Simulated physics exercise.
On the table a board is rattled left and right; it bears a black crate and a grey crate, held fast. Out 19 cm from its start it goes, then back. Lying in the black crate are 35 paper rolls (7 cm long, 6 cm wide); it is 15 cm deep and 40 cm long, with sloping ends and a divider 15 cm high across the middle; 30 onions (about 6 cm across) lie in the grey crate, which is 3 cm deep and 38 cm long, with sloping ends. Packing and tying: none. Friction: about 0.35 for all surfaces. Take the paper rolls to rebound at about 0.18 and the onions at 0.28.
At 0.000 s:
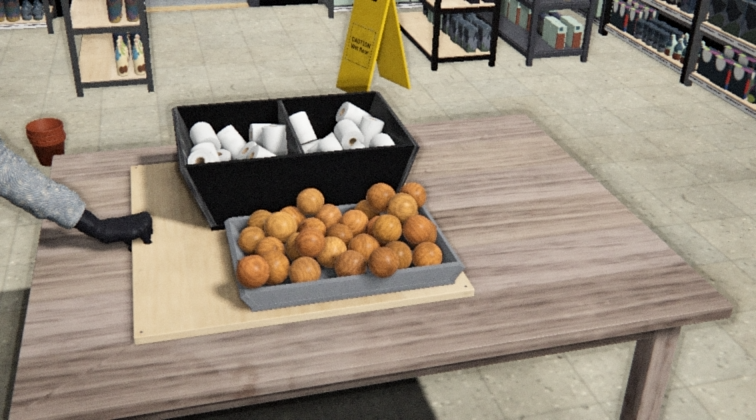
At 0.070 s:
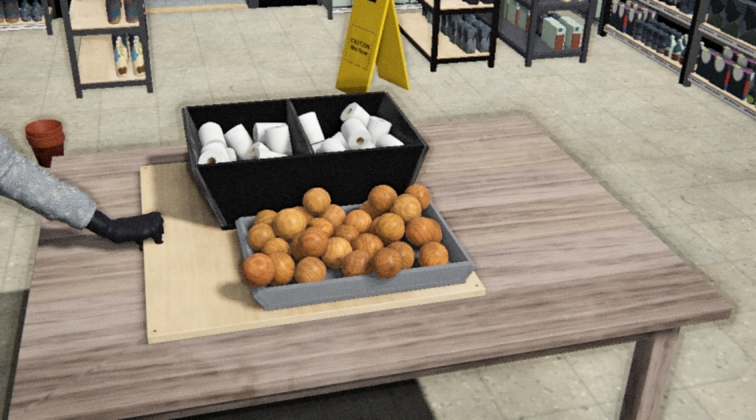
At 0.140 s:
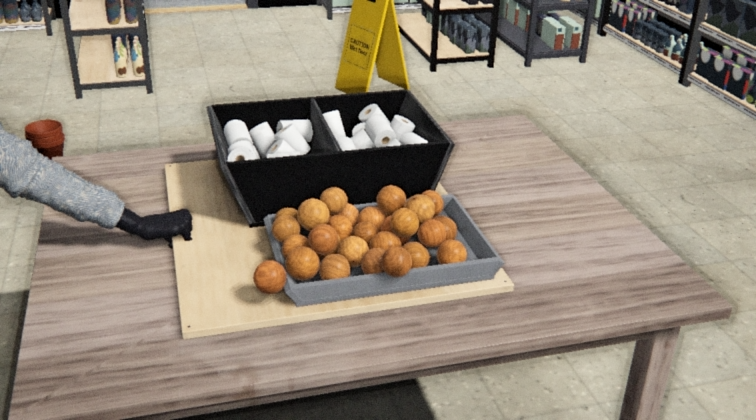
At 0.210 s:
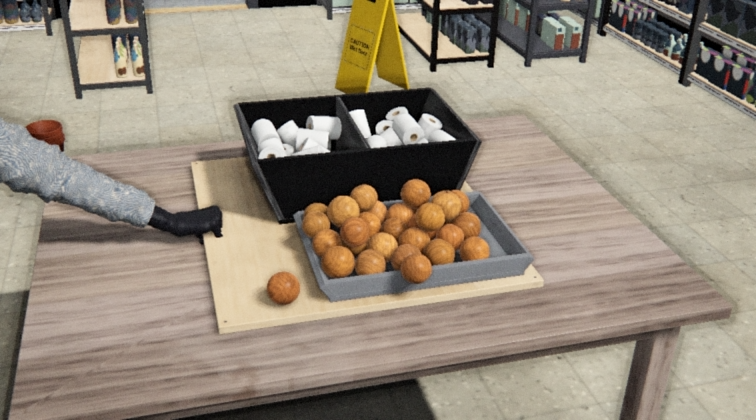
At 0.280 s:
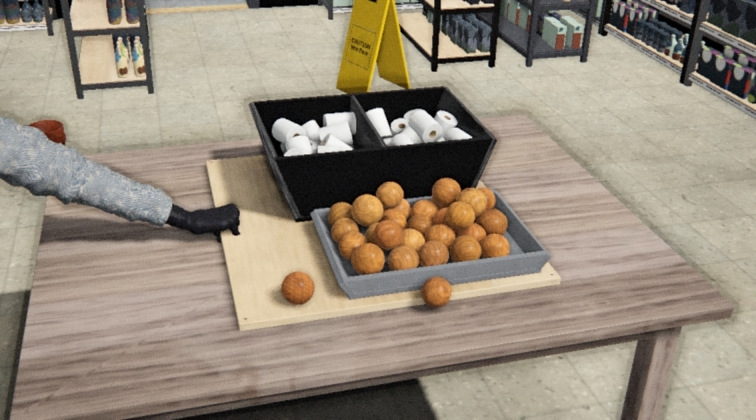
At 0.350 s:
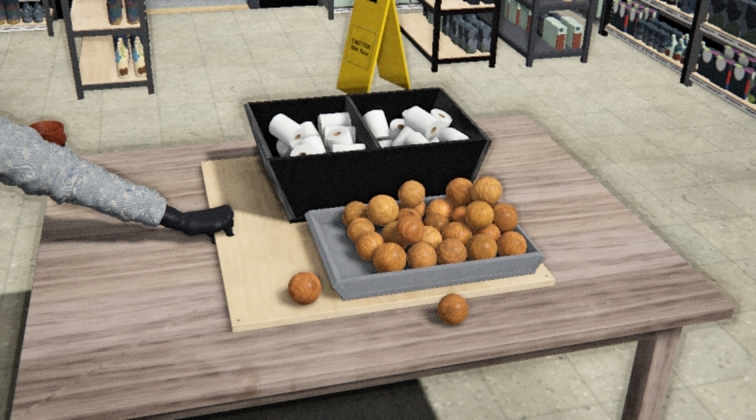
At first, a black-gloved hand grips a board on a table, holding a black crate of paper rolls and a grey crate heaped with onions. The hand pushes the board right, and two onions drop out, one after another; then the board shifts slightly back left as they roll right.
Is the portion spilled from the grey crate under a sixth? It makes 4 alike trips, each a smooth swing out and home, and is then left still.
No, it is over a sixth.
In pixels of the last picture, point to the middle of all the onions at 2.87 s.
Somewhere around pixel (360, 237).
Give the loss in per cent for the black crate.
Black crate: 0% lost.
After 0.75 s, black crate 35 in, 0 out and grey crate 21 in, 9 out.
After 1.26 s, black crate 35 in, 0 out and grey crate 18 in, 12 out.
After 1.96 s, black crate 35 in, 0 out and grey crate 17 in, 13 out.
Final count (at 2.87 s), black crate 35 in, 0 out and grey crate 17 in, 13 out. Asked share, 13 of 30, 43 per cent.
